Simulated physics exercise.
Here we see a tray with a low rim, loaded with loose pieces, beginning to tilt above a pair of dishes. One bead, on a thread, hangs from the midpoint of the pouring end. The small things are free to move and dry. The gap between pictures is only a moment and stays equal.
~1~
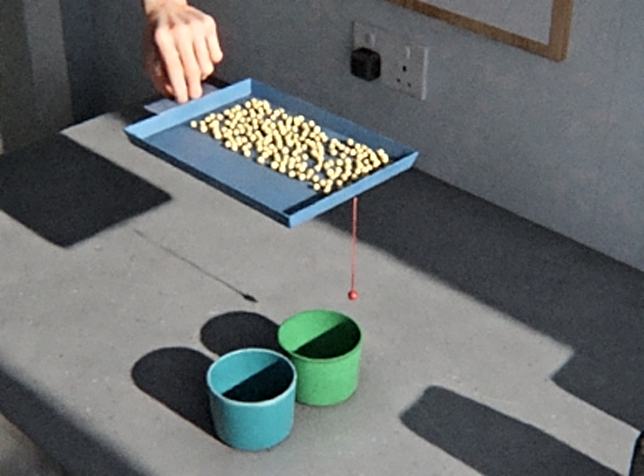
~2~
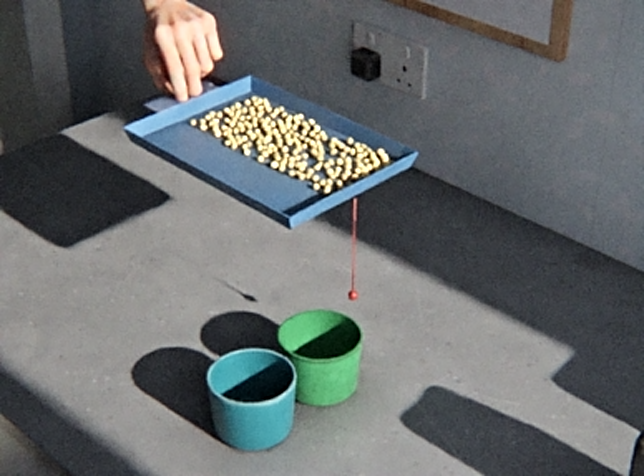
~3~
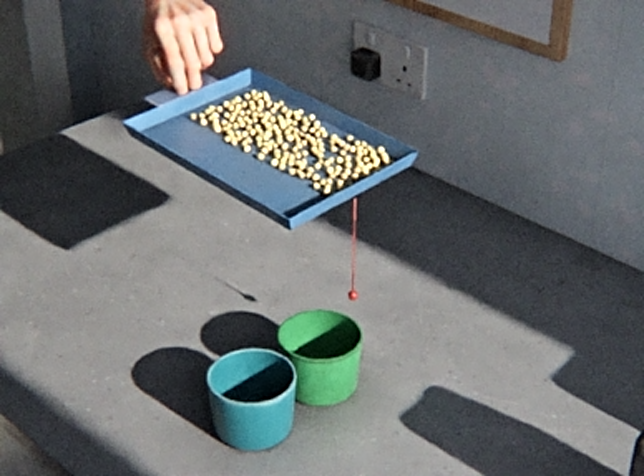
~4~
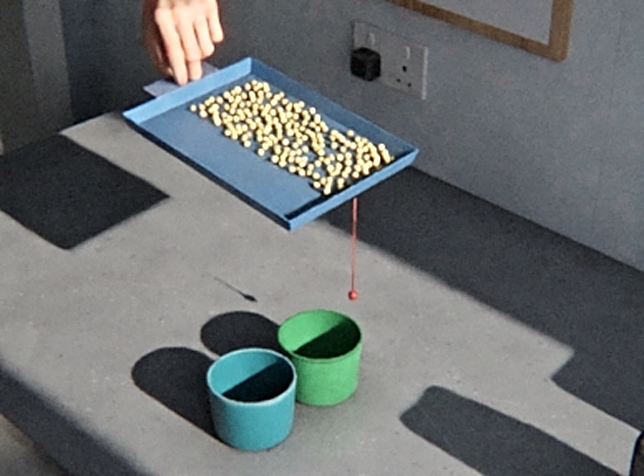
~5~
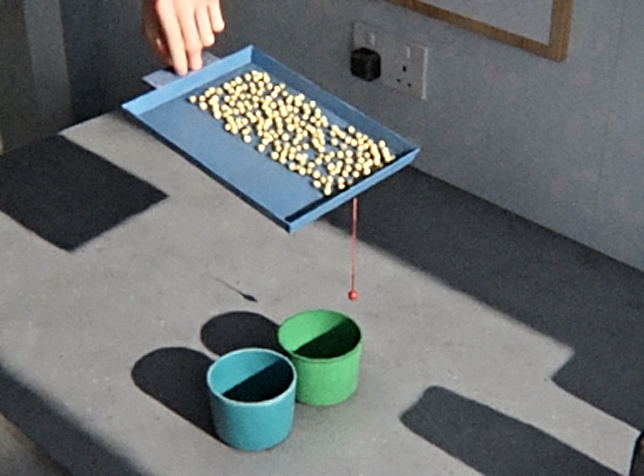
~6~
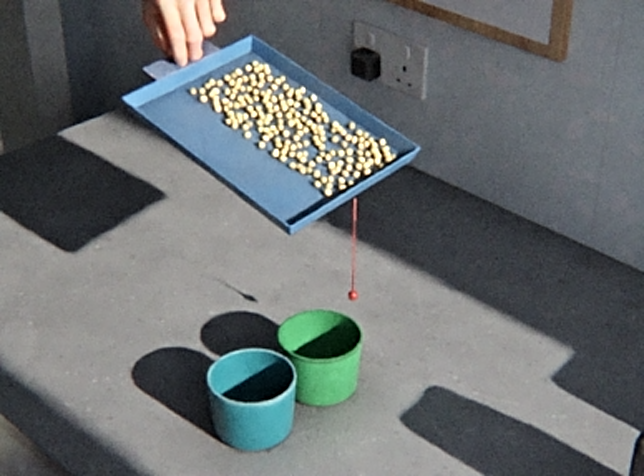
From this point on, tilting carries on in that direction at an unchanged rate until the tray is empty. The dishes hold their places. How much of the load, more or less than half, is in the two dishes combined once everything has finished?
The catch is a majority of the load.
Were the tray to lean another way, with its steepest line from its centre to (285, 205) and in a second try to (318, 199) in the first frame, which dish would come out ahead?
Result - first place: The right side, second place: The right side.
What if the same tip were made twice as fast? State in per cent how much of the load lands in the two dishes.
Roughly 70 percent, give or take.
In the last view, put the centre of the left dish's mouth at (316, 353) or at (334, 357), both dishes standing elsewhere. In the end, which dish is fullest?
It comes out as the dish further left in the first try and the dish further left in the second.
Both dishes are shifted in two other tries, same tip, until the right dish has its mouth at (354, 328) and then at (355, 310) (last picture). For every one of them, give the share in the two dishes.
It would be near 80 per cent first and near 80 per cent second.
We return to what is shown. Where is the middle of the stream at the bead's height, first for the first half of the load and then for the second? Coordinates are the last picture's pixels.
It goes through near (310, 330) first, then near (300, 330).
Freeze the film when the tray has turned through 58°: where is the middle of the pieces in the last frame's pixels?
Look around (314, 211) in the last picture.
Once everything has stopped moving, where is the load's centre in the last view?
About (318, 382).
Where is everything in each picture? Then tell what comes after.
The first frame shows corners of the pouring end at (290, 213) and (410, 152), level; middle of the load at (290, 143), soya beans; left dish at (282, 416); right dish at (350, 373); bead on its thread at (353, 295).
The second frame shows corners of the pouring end at (290, 213) and (410, 152), level; middle of the load at (290, 141).
The third frame shows corners of the pouring end at (290, 215) and (411, 151), tipped barely, lowest at the left corner; middle of the load at (290, 138).
The fourth frame shows corners of the pouring end at (290, 217) and (411, 150), tipped a little, lowest at the left corner; middle of the load at (290, 133).
The fifth frame shows corners of the pouring end at (290, 220) and (412, 149), tipped a little, lowest at the left corner; middle of the load at (290, 127).
The sixth frame shows corners of the pouring end at (291, 222) and (412, 148), tipped a little, lowest at the left corner; middle of the load at (291, 123); left dish at (282, 416); right dish at (350, 373).
Soon, tray tipped steeply; most on the tray; a stray few in the left dish; a stray few in the right dish; a small part outside both; a stray few in the air.
A while on, tray tipped right over; a small part on the tray; a stray few in the left dish; about two thirds in the right dish; a small part outside both; about a quarter in the air.
Towards the end, tray tipped past a quarter turn; a small part in the left dish; most in the right dish; about a quarter outside both.
Finally, tray tipped past a quarter turn; a small part in the left dish; most in the right dish; about a quarter outside both.
